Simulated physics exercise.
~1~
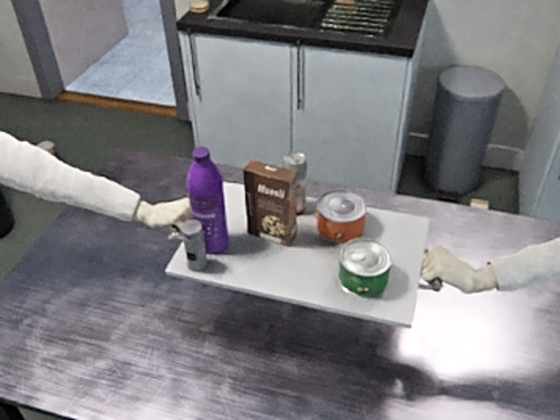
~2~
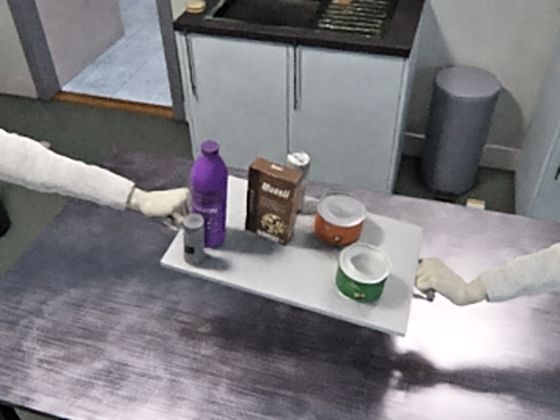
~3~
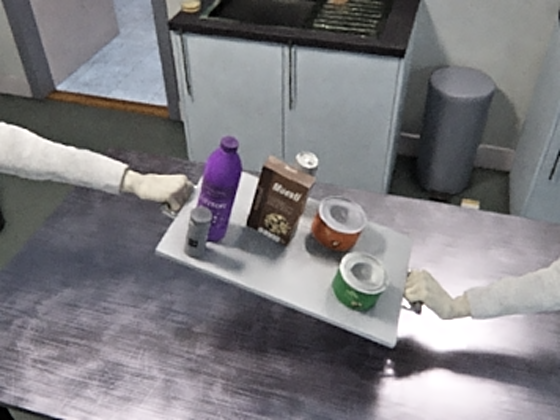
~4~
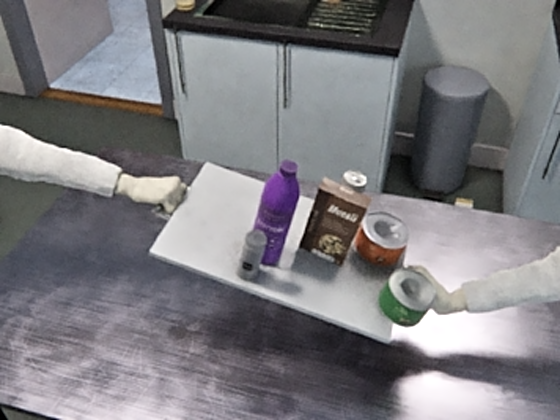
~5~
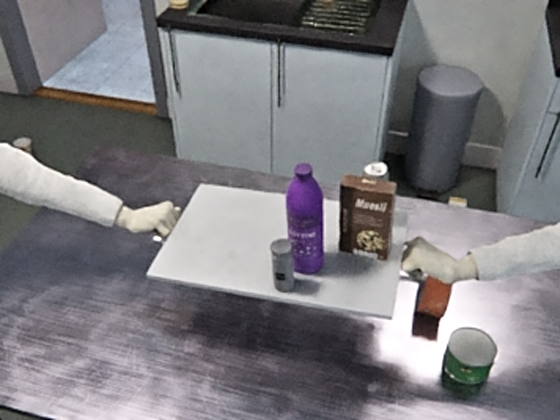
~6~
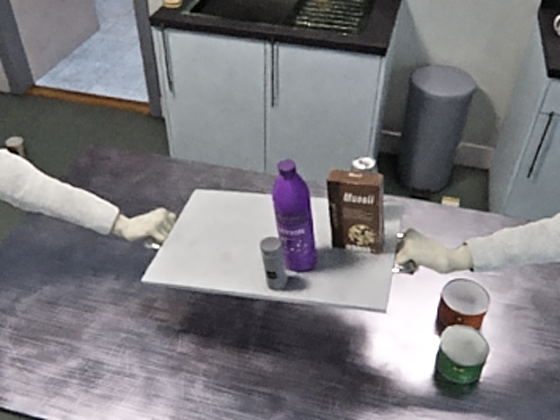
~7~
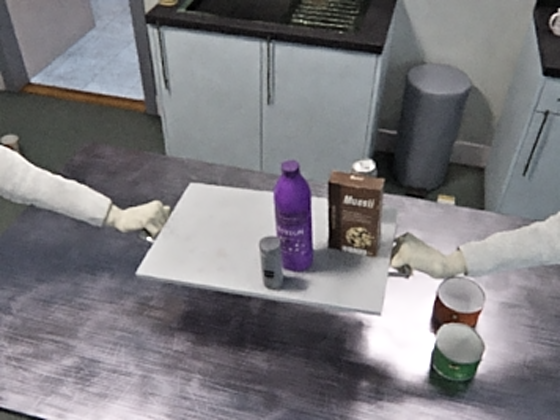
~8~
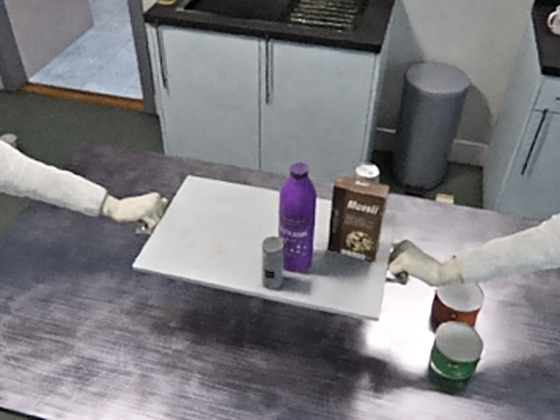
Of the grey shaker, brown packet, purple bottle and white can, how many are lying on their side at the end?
None of them are lying on their side; the shaker, packet, bottle and can are all still standing on the tray at the end.
